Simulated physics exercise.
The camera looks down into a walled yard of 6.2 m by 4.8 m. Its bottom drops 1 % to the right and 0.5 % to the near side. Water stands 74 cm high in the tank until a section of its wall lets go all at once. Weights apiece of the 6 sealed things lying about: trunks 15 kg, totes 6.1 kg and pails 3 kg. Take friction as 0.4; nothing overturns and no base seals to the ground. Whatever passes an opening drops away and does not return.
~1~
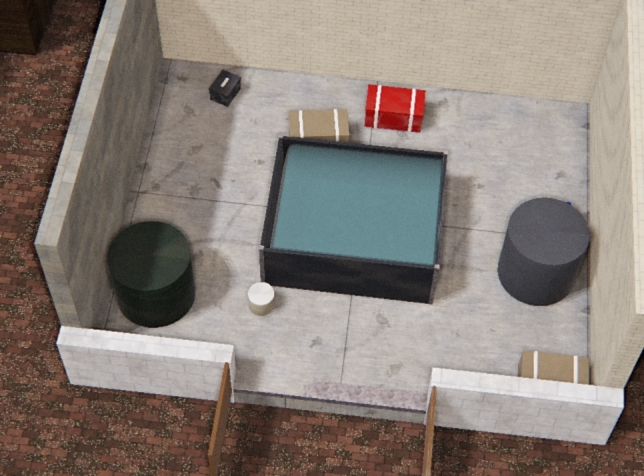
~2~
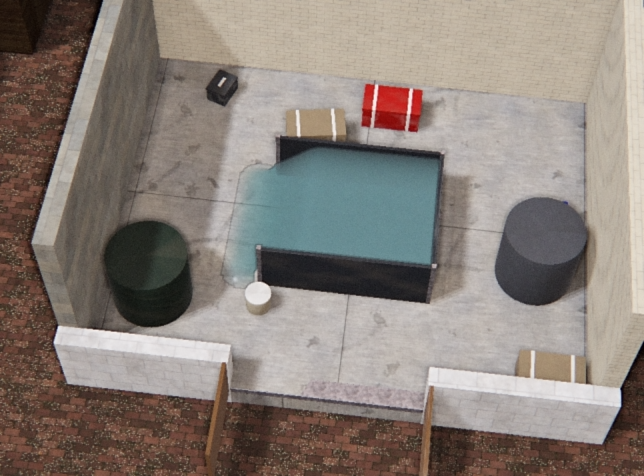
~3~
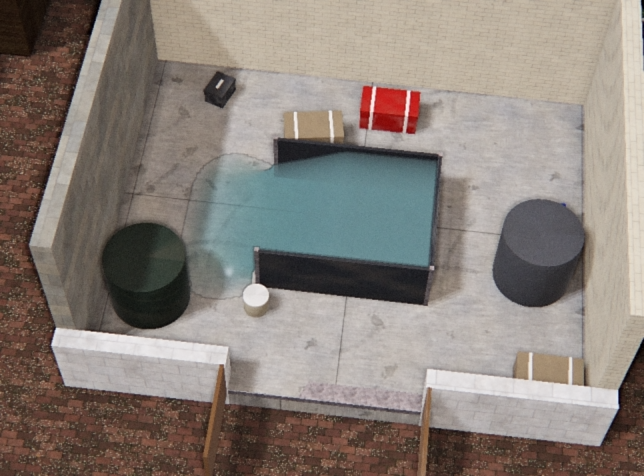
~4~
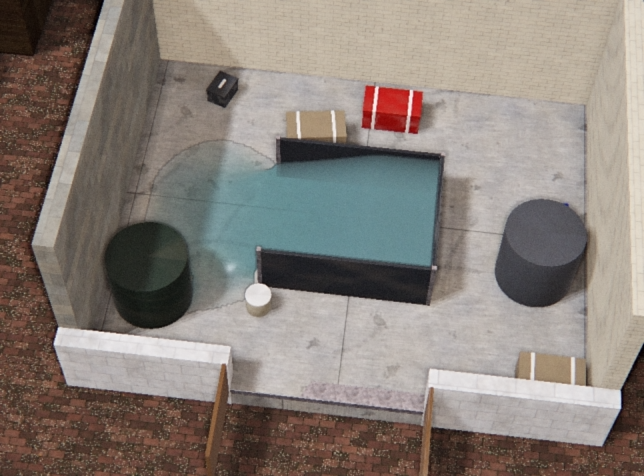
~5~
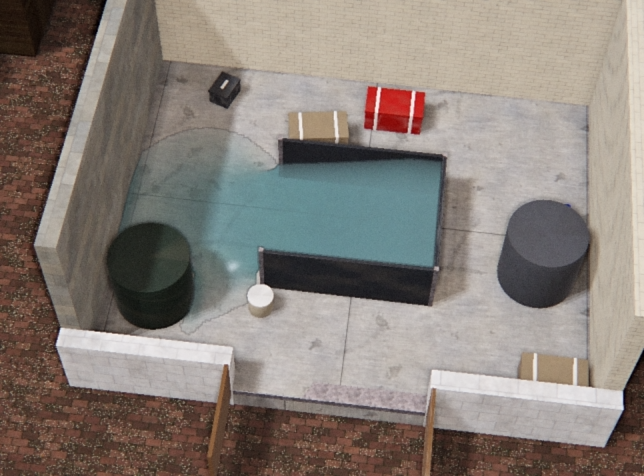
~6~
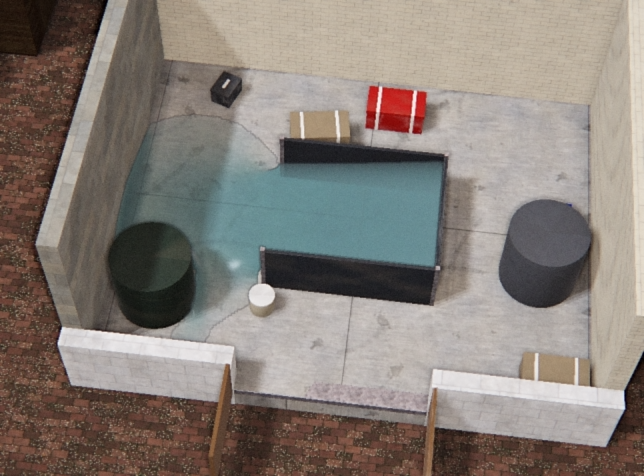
Teal water pouring out of an open-sided black tank, spreading left across a walled yard around a dark green drum.
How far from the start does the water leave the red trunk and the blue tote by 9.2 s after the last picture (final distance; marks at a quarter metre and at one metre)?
The red trunk travels far; the blue tote is nudged along.
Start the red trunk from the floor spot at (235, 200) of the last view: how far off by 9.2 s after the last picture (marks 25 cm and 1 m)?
It gets carried off.
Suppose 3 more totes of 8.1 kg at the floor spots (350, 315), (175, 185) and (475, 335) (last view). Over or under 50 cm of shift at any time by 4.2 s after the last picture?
In turn: Less, over, under.
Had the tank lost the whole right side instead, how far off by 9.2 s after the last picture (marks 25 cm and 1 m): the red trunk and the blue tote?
In that case the red trunk travels far, the blue tote gets carried off.
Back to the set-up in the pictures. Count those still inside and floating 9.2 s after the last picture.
At that moment 6.
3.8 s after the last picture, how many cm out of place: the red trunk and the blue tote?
About 250 and 20 cm.
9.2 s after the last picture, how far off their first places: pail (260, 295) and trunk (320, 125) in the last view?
In turn: 50 cm, 350 cm.
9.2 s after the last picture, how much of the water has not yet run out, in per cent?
Some 86 per cent remains.
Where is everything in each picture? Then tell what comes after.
In the first picture, the red trunk at (395, 99), on the bottom; the blue tote is out of sight; water covers 3.5 m2; 0 of 6 have shifted.
In the second picture, the red trunk at (392, 99), on the bottom; the blue tote is out of sight; water covers 4.5 m2; 0 of 6 have shifted.
In the third picture, the red trunk at (390, 101), on the bottom; the blue tote is out of sight; water covers 5.8 m2; 0 of 6 have shifted.
In the fourth picture, the red trunk at (393, 101) rests on the ground; the blue tote is out of sight; water covers 7.1 m2; 0 of 6 have shifted.
In the fifth picture, the red trunk at (395, 102), on the bottom; the blue tote is out of sight; water covers 8.2 m2; 0 of 6 have shifted.
In the sixth picture, the red trunk at (397, 101) rests on the ground; the blue tote is out of sight; 8.7 m2 under water; 0 of 6 have shifted.
Then, 1.2 s after the last picture the red trunk is near (397, 101), 0.0 m from its start, aground; the blue tote is near (557, 212), 0.0 m from its start, aground; 0 of 6 are out; 0 afloat.
Then, 3.8 s after the last picture the red trunk is near (566, 168), 2.5 m from its start, afloat; the blue tote is near (572, 220), 0.2 m from its start, afloat; 0 of 6 are out; 3 afloat.
Then, 6.2 s after the last picture the red trunk is near (476, 224), 2.3 m from its start, afloat; the blue tote is near (582, 228), 0.4 m from its start, afloat; 0 of 6 are out; 5 afloat.
Then, 9.2 s after the last picture the red trunk is near (477, 213), 2.1 m from its start, afloat; the blue tote is near (581, 230), 0.4 m from its start, afloat; 0 of 6 are out; 6 afloat.
